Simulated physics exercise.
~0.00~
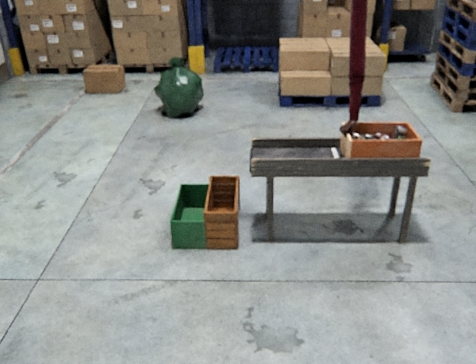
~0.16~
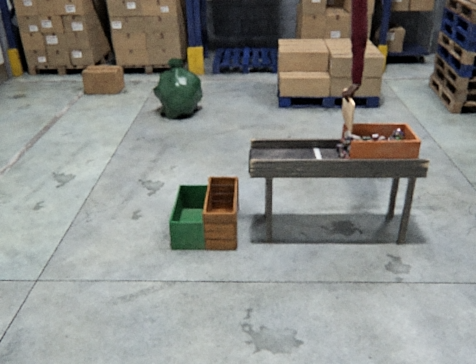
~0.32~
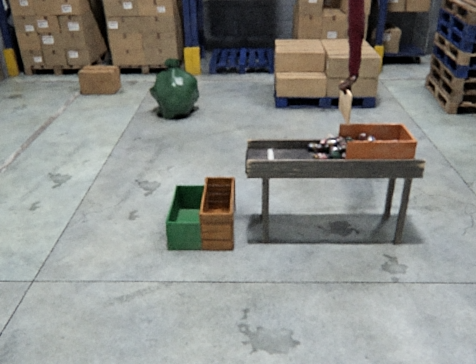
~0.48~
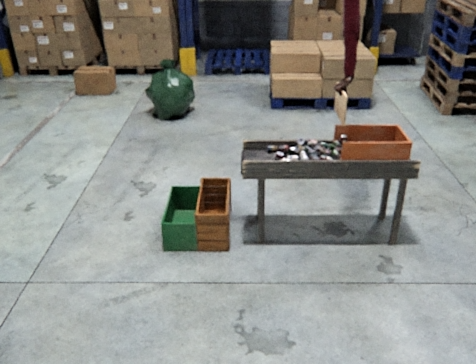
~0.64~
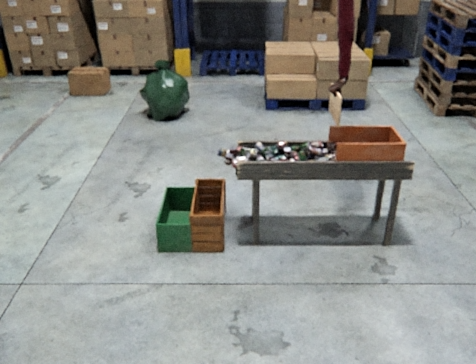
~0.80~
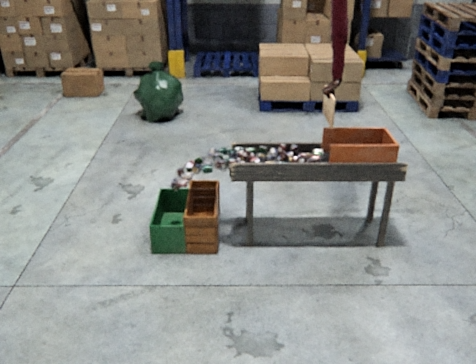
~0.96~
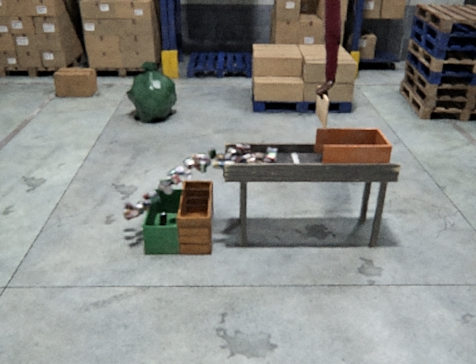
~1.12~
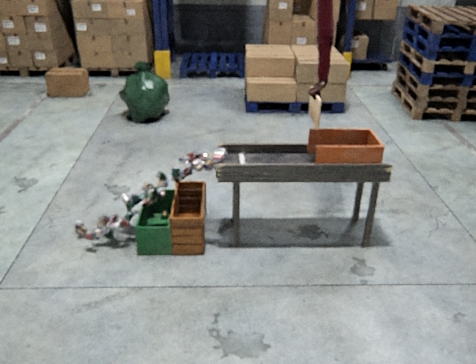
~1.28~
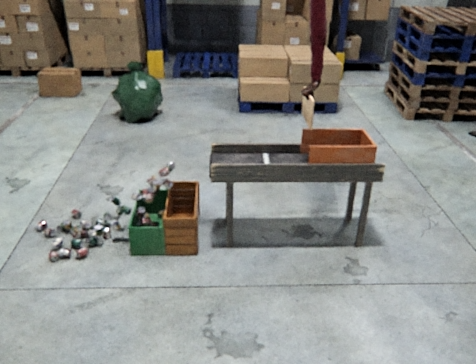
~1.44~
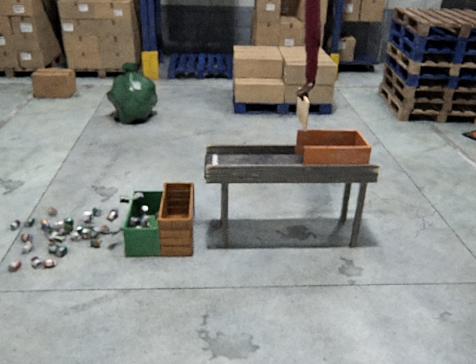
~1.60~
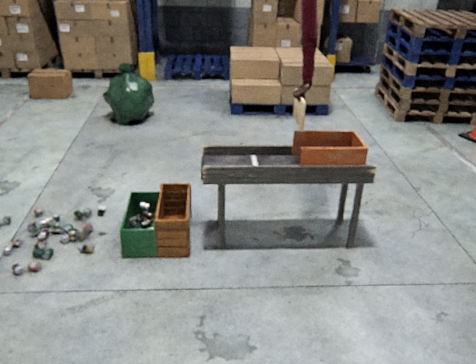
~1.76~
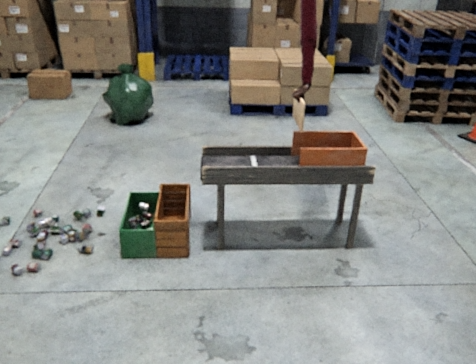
The clip opens on a warehouse floor with a raised conveyor belt, an orange pen of small cans at its right end, and a wooden tub and a green tub standing to the left. The gate at the pen lifts, and the cans begin to ride leftward along the belt in a loose crowd. They spill off the left end and arc over the wooden tub, some dropping into the green tub while many fly past it. The belt empties as the last cans fall. Finally, some cans rest inside the green tub, while most lie scattered on the floor to its left.
